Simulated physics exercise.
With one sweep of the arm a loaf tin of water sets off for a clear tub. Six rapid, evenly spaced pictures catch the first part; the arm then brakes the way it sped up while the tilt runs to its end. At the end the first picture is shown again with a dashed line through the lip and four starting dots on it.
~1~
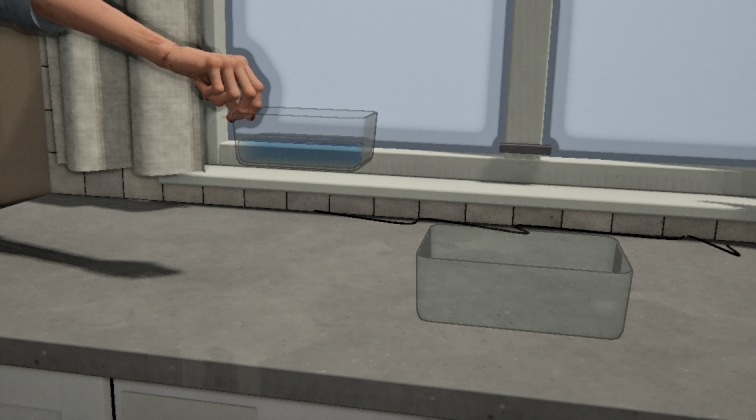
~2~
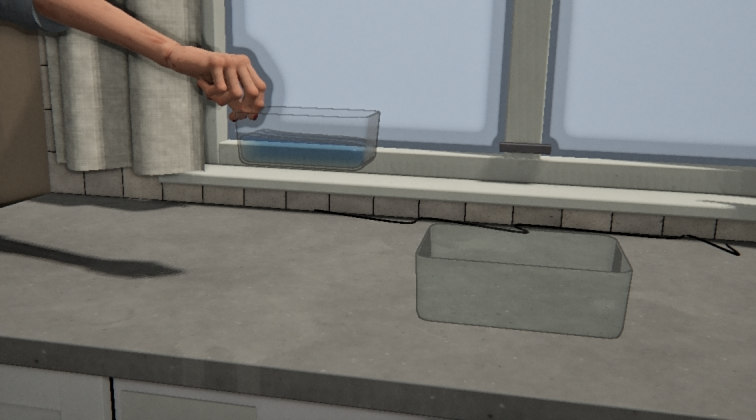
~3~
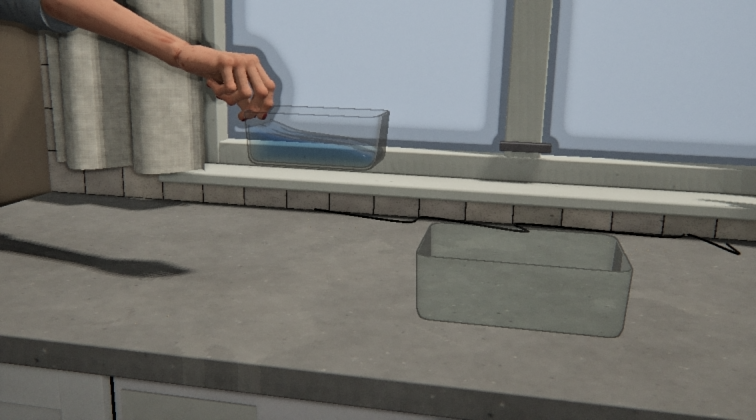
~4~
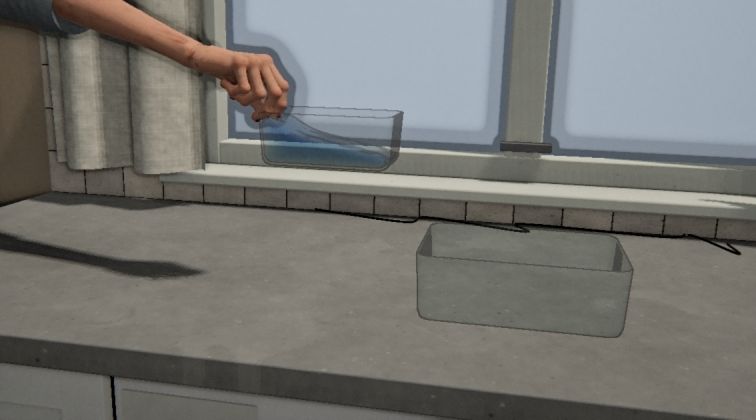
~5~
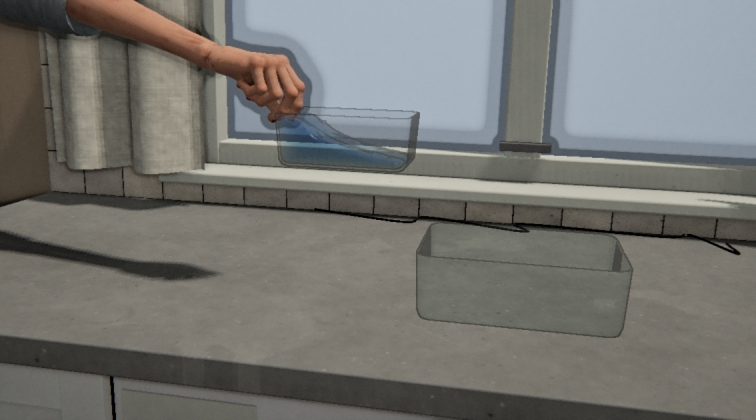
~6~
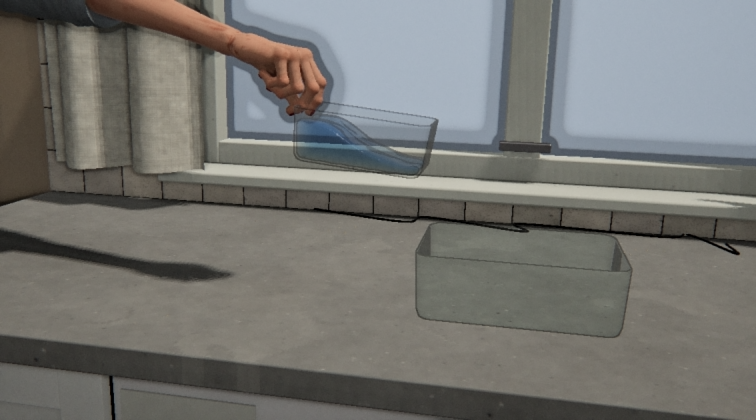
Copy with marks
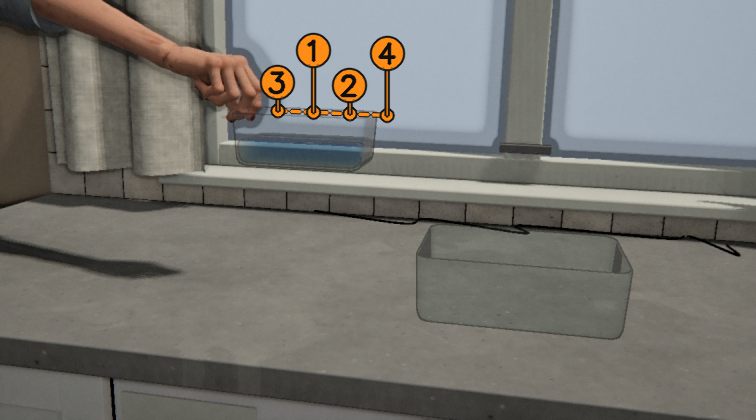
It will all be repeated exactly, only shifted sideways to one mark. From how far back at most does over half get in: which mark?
1 is the one.
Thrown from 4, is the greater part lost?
No, not at all.
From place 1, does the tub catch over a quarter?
Yes.
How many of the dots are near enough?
Three of them.
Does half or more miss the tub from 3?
Yes, it does.
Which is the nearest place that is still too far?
Here it is place 3.
In orange, 1 at (313, 112); 2 at (349, 113); 3 at (277, 110); 4 at (387, 115).
With 1, about 68 % lands in the tub, 26 % falls short and 6 % goes beside or beyond.
With 2, about 85 % lands in the tub, 7 % falls short and 8 % goes beside or beyond.
With 3, about 37 % lands in the tub, 57 % falls short and 7 % goes beside or beyond.
With 4, about 90 % lands in the tub, 2 % falls short and 7 % goes beside or beyond.
